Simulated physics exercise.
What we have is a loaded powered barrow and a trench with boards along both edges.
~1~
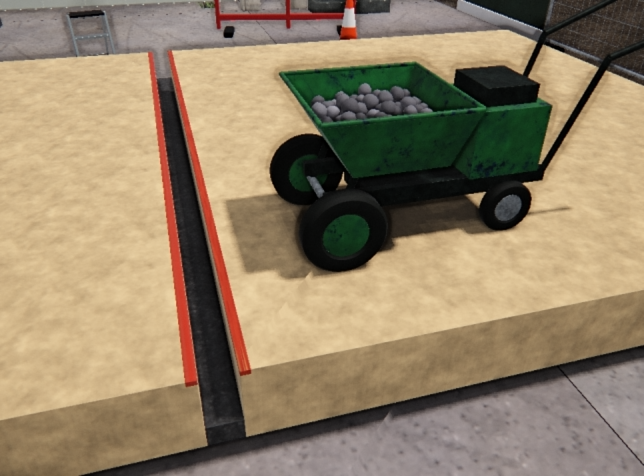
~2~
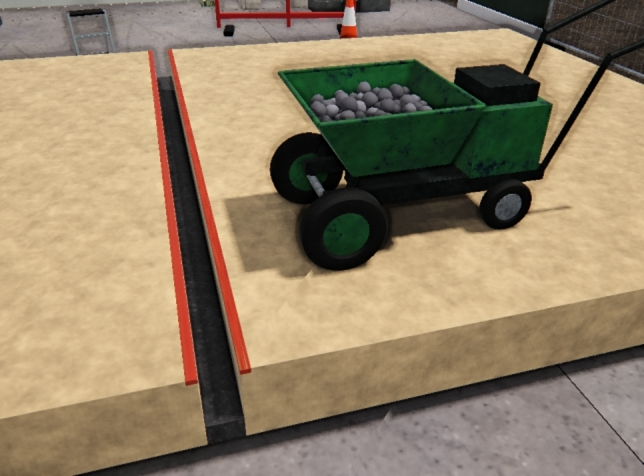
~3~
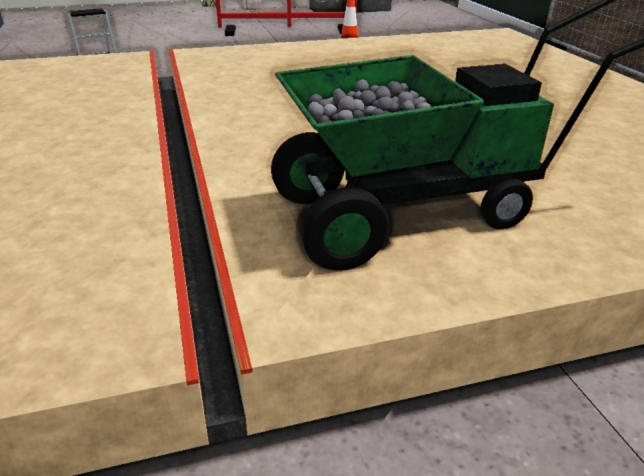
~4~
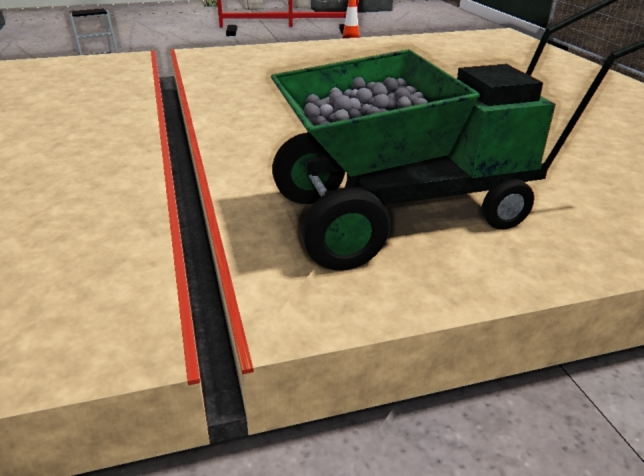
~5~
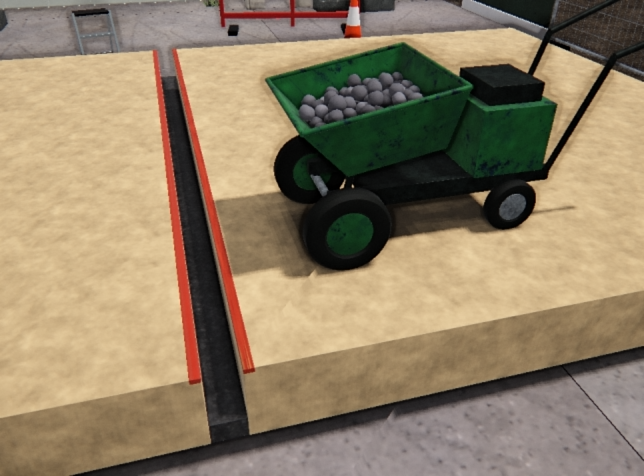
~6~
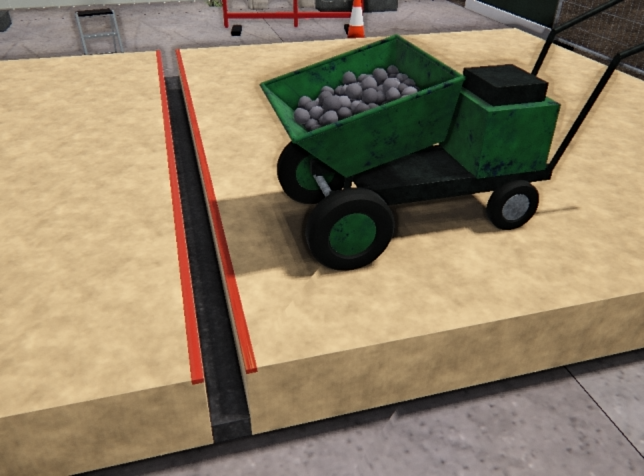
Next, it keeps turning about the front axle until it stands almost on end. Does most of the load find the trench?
The trench ends with over half of it.
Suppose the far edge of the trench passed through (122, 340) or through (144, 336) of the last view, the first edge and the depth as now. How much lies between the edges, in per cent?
In turn 100 and 100 in a hundred.
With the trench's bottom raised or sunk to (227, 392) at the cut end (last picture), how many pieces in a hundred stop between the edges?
About 60 per cent.
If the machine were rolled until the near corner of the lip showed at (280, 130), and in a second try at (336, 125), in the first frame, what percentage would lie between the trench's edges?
The first gives 20 %, the second 80 %.
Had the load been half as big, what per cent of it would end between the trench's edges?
Near 90 %.
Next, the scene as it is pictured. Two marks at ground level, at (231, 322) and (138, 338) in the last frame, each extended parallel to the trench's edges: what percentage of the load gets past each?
First some 100, then 10 per cent.
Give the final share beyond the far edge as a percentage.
It comes to 25 per cent or so.
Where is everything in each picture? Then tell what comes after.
Lip of the skip (321, 126), level; top of the load (374, 116), round cobbles; first edge of the trench (234, 321); far edge (185, 330), the trench under half as wide as the skip, and about as deep as wide, in the first frame.
Lip of the skip (319, 126), level; top of the load (387, 107), in the second frame.
Lip of the skip (316, 127), tipped barely; top of the load (385, 105), in the third frame.
Lip of the skip (310, 130), tipped a little; top of the load (390, 106), in the fourth frame.
Lip of the skip (302, 134), tipped a little; top of the load (386, 97), in the fifth frame.
Lip of the skip (295, 140), tipped clearly; top of the load (381, 93); first edge of the trench (240, 319); far edge (191, 328), in the sixth frame.
Just after the last frame, skip tipped steeply; every one in the skip.
A moment on, skip tipped right over; almost all in the skip; just a few in or heaped over the trench; just a few beyond it; just a few falling.
Further on, skip tipped right over; roughly half in the skip; roughly a third in or heaped over the trench; roughly a quarter beyond it; just a few falling.
When it is over, skip tipped right over; just a few short of the trench; the larger part in or heaped over the trench; roughly a quarter beyond it.
